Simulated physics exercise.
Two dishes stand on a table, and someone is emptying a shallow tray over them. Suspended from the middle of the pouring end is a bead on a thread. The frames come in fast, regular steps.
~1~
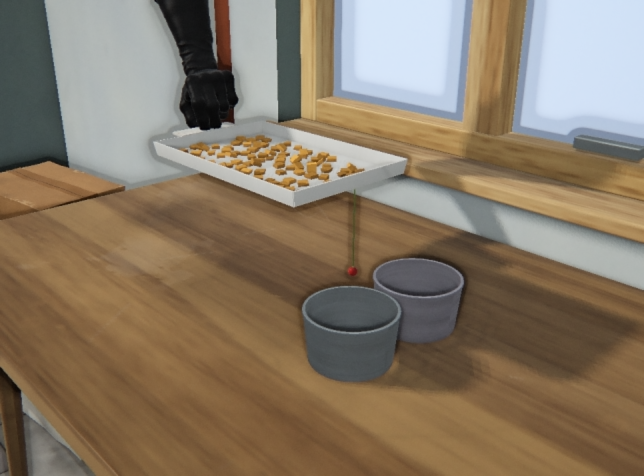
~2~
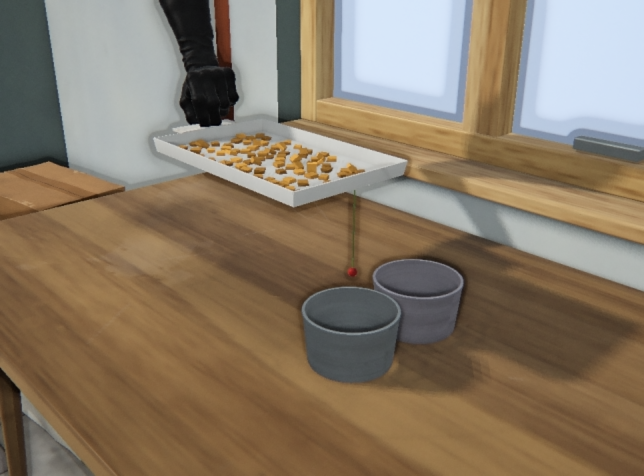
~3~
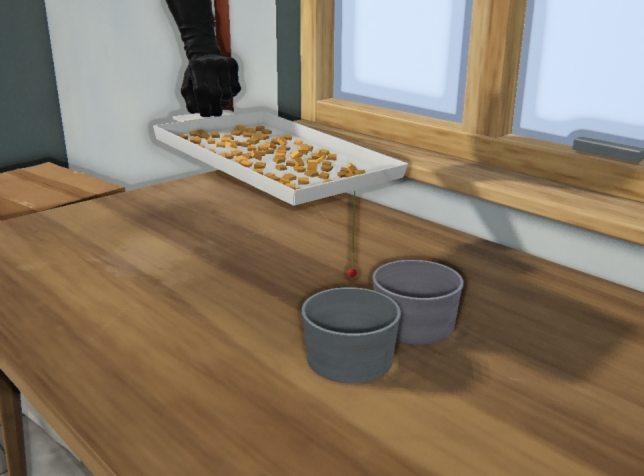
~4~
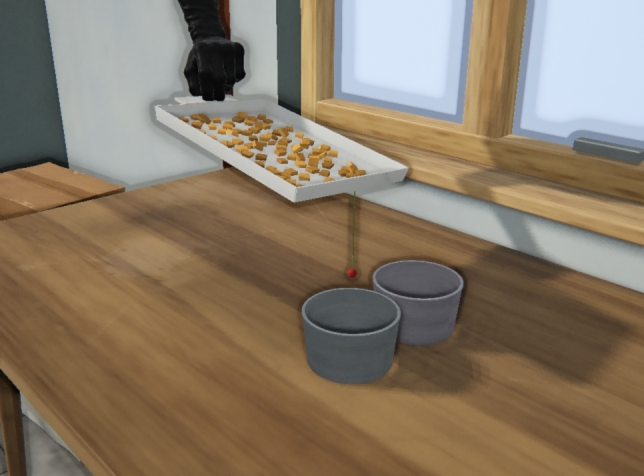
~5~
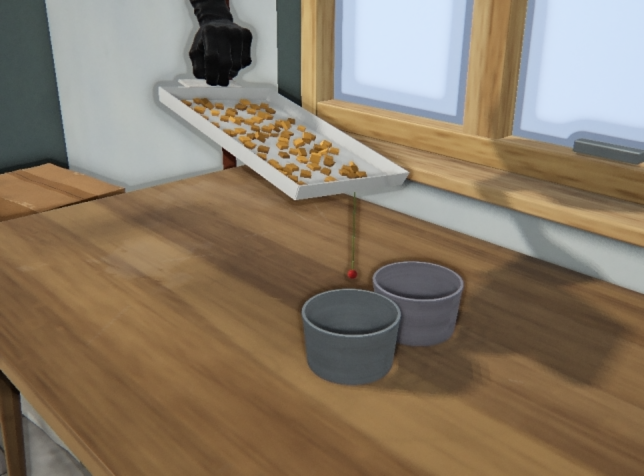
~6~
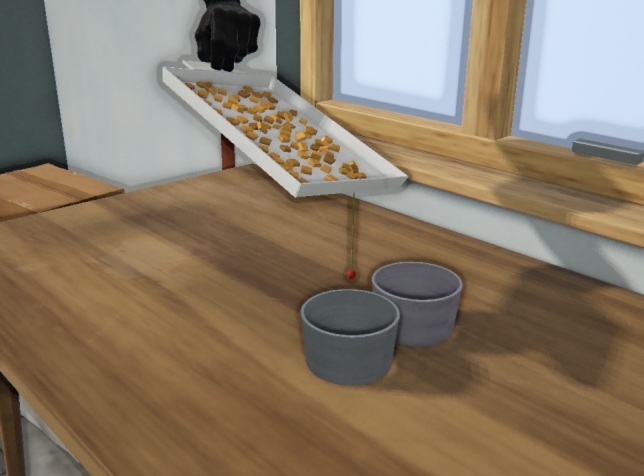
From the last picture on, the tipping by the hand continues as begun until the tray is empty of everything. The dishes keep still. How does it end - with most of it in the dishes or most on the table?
Most of the load lands in the dishes.
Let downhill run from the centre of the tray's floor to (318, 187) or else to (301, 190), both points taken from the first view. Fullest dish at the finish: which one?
First place: The dish to the left; second place: The dish to the left.
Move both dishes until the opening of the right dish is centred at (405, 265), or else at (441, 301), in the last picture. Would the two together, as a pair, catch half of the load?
The first try: Over half. The second: The smaller part.
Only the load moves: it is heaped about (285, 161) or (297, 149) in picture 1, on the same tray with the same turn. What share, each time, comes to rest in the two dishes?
First some 80, then 70 per cent.
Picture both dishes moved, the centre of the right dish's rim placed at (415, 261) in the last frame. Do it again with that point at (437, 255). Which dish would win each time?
First try: The right-side dish; second try: The left-side dish.
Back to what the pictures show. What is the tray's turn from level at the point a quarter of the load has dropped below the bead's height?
Around 95 degrees of turn.
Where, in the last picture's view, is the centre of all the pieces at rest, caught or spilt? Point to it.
Near (412, 316), more or less.
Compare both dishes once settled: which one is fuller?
Winning side: Right of the pair.
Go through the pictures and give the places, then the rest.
Corners of the pouring end (294, 191) and (404, 159), level; middle of the load (270, 158), cereal squares; left dish (386, 347); right dish (452, 311); bead on its thread (353, 271), in the first frame.
Corners of the pouring end (294, 191) and (404, 161), level; middle of the load (270, 157), in the second frame.
Corners of the pouring end (295, 189) and (404, 163), tipped barely, lowest at the right corner; middle of the load (270, 152), in the third frame.
Corners of the pouring end (297, 187) and (405, 167), tipped a little, lowest at the right corner; middle of the load (272, 143), in the fourth frame.
Corners of the pouring end (299, 185) and (406, 171), tipped clearly, lowest at the right corner; middle of the load (274, 135), in the fifth frame.
Corners of the pouring end (301, 182) and (405, 175), tipped clearly, lowest at the right corner; middle of the load (276, 127); left dish (385, 350); right dish (450, 314), in the sixth frame.
Just after the last frame, tray tipped steeply; every one on the tray.
A moment on, tray tipped past a quarter turn; the larger part on the tray; roughly a quarter in the right dish; just a few outside both; just a few in the air.
Further on, tray tipped past a quarter turn; just a few in the left dish; the larger part in the right dish; roughly a quarter outside both.
When it is over, tray tipped past a quarter turn; just a few in the left dish; the larger part in the right dish; roughly a quarter outside both.
